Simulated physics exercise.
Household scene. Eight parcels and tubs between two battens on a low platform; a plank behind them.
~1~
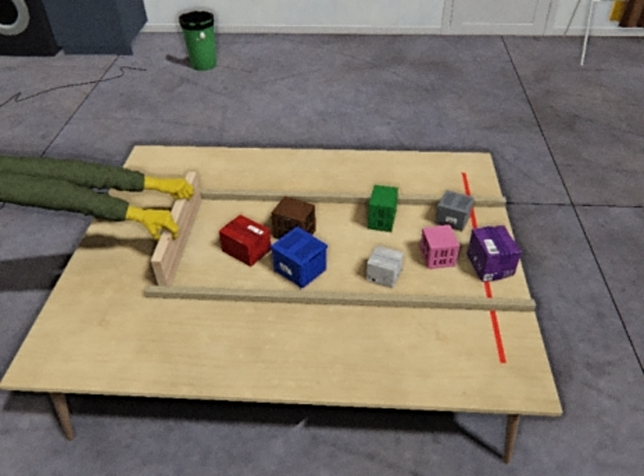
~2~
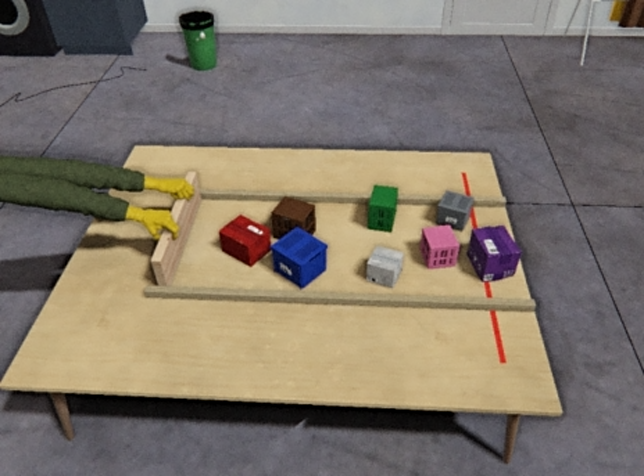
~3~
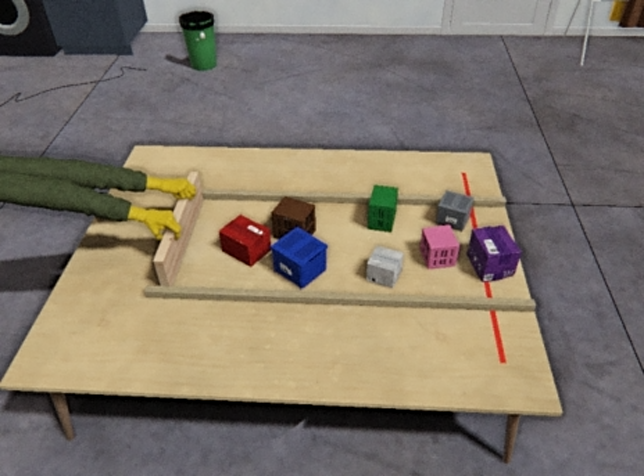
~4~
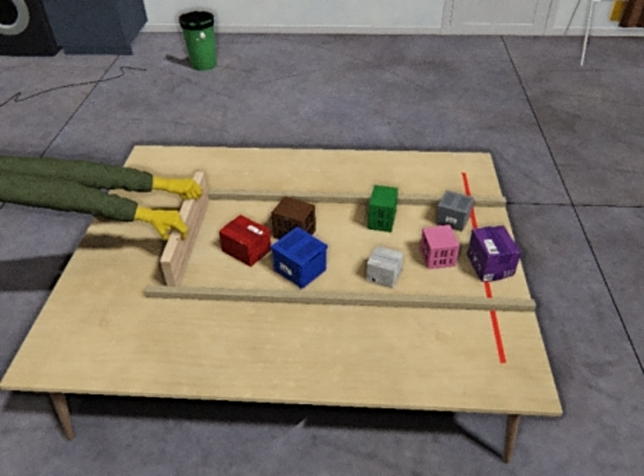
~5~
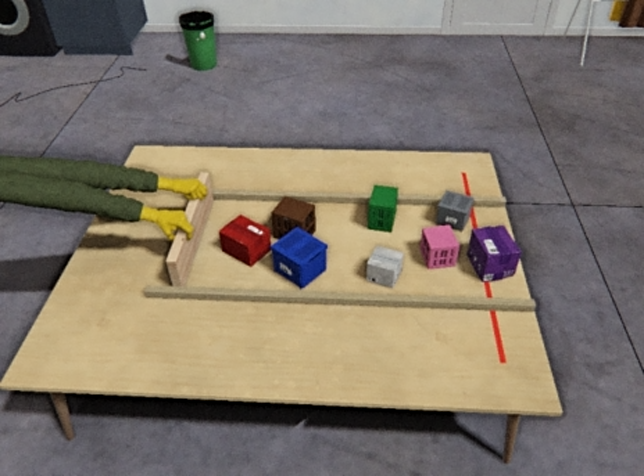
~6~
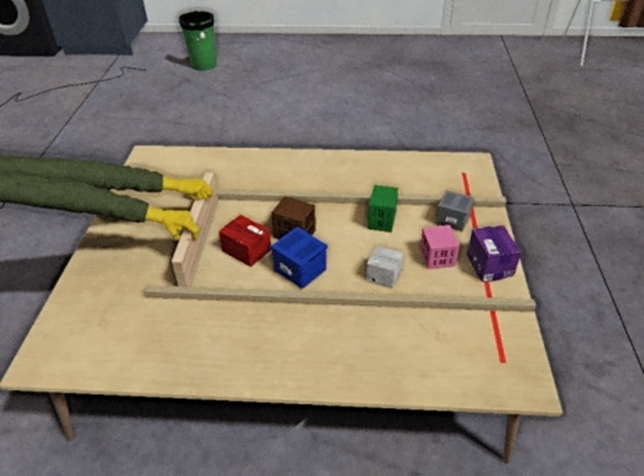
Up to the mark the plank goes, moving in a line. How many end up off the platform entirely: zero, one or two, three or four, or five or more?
Five or more.
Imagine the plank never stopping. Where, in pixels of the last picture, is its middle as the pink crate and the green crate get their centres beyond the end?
First it's close to (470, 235), next close to (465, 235).
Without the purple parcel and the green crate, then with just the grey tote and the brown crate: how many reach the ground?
You'd see 3 fallen, and 3 in the other try.
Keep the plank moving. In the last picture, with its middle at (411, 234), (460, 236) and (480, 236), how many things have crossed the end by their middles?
The numbers are 0, 2 and 5.
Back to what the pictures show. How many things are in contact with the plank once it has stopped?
Number in contact with it: 3.
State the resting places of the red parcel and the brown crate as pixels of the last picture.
Result: One about (499, 243), other about (494, 211).
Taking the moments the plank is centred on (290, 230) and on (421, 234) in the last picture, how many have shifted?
The count is 3 at the first point and 8 at the second.
Early on, none off yet; purple parcel at rest near (493, 253); grey tote at rest near (455, 211); pink crate at rest near (439, 247).
Finally, the number that fall off is five or more; lost, green crate, white parcel, pink crate, grey tote and purple parcel.
